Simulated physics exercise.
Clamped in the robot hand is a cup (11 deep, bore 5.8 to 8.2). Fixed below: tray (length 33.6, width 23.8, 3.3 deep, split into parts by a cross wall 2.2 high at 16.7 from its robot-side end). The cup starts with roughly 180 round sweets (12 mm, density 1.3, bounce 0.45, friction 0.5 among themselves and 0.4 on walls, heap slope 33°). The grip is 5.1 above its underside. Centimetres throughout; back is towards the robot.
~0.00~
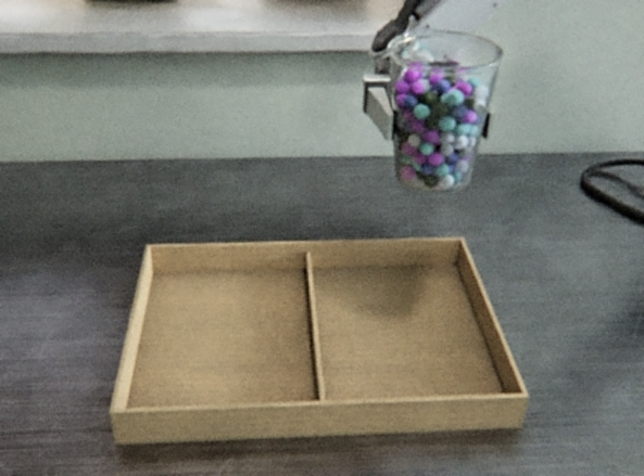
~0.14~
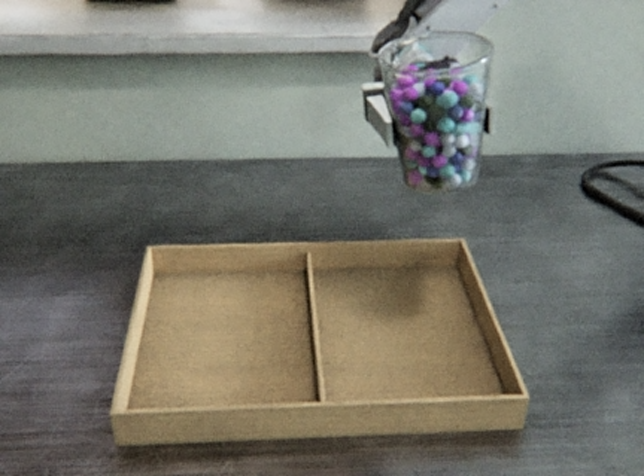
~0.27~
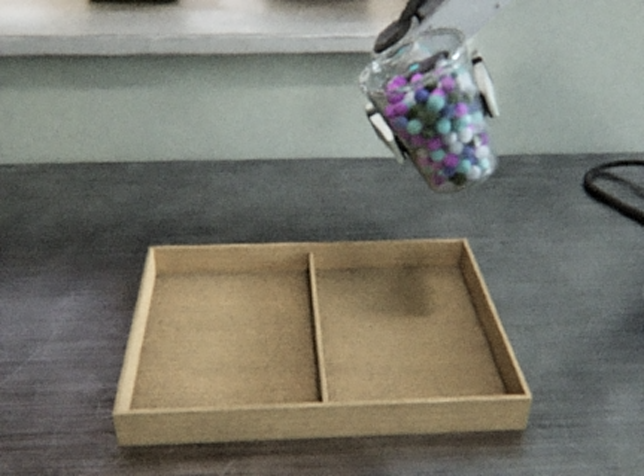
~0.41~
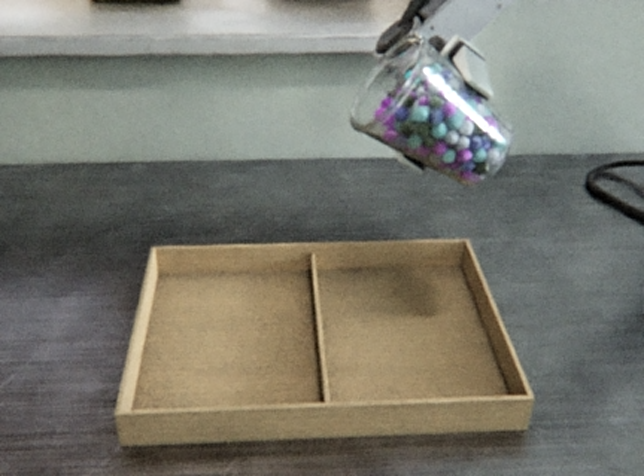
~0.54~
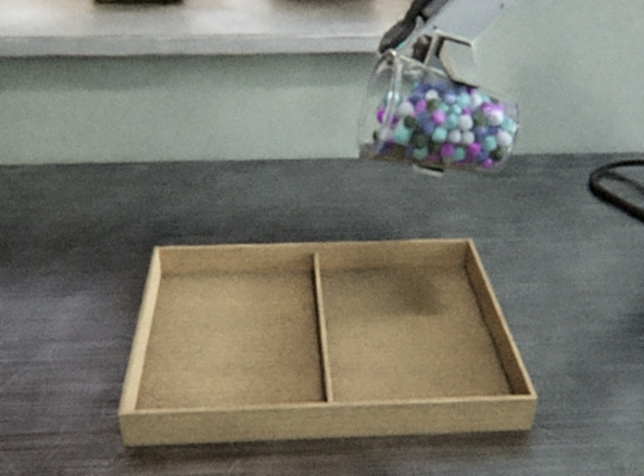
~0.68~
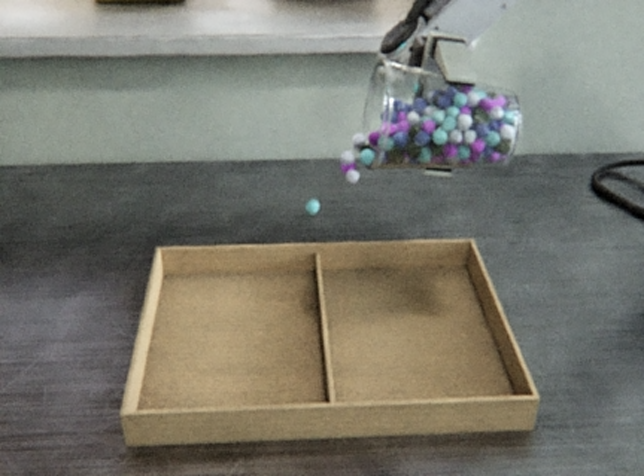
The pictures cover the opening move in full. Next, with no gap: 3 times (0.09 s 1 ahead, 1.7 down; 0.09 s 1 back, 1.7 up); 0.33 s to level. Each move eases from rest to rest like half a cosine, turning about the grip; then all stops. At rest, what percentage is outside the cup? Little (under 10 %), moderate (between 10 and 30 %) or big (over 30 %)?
Outside the cup the share is moderate, between 10 and 30 %.
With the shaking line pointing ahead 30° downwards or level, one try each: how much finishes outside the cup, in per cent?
About 35 and 55 per cent.
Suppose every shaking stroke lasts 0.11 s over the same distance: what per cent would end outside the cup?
Then about 15 per cent.
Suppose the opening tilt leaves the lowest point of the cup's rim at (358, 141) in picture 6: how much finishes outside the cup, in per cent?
Some 0 per cent.
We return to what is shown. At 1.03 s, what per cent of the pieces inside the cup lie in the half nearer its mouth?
Some 45 per cent.
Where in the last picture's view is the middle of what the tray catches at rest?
Around (256, 338).
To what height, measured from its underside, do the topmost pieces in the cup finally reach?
Some 9.0 cm.
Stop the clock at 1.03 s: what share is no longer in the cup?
Some 10 per cent.
After 1.03 s, tilted 82° forward, highest piece 25 above the table; 161 in the cup, 14 in the far-side part, 1 in the robot-side part, 4 in flight or on a rim.
After 1.38 s, tilted 45° forward, highest piece 25 above the table; 148 in the cup, 23 in the far-side part, 6 in the robot-side part, 3 in flight or on a rim.
After 1.75 s, level, highest piece 27 above the table; 147 in the cup, 26 in the far-side part, 7 in the robot-side part.
After 2.80 s, level, highest piece 27 above the table; 147 in the cup, 26 in the far-side part, 7 in the robot-side part.
In the end, 147 in the cup, 26 in the far-side part, 7 in the robot-side part. That is 18 % outside the cup.
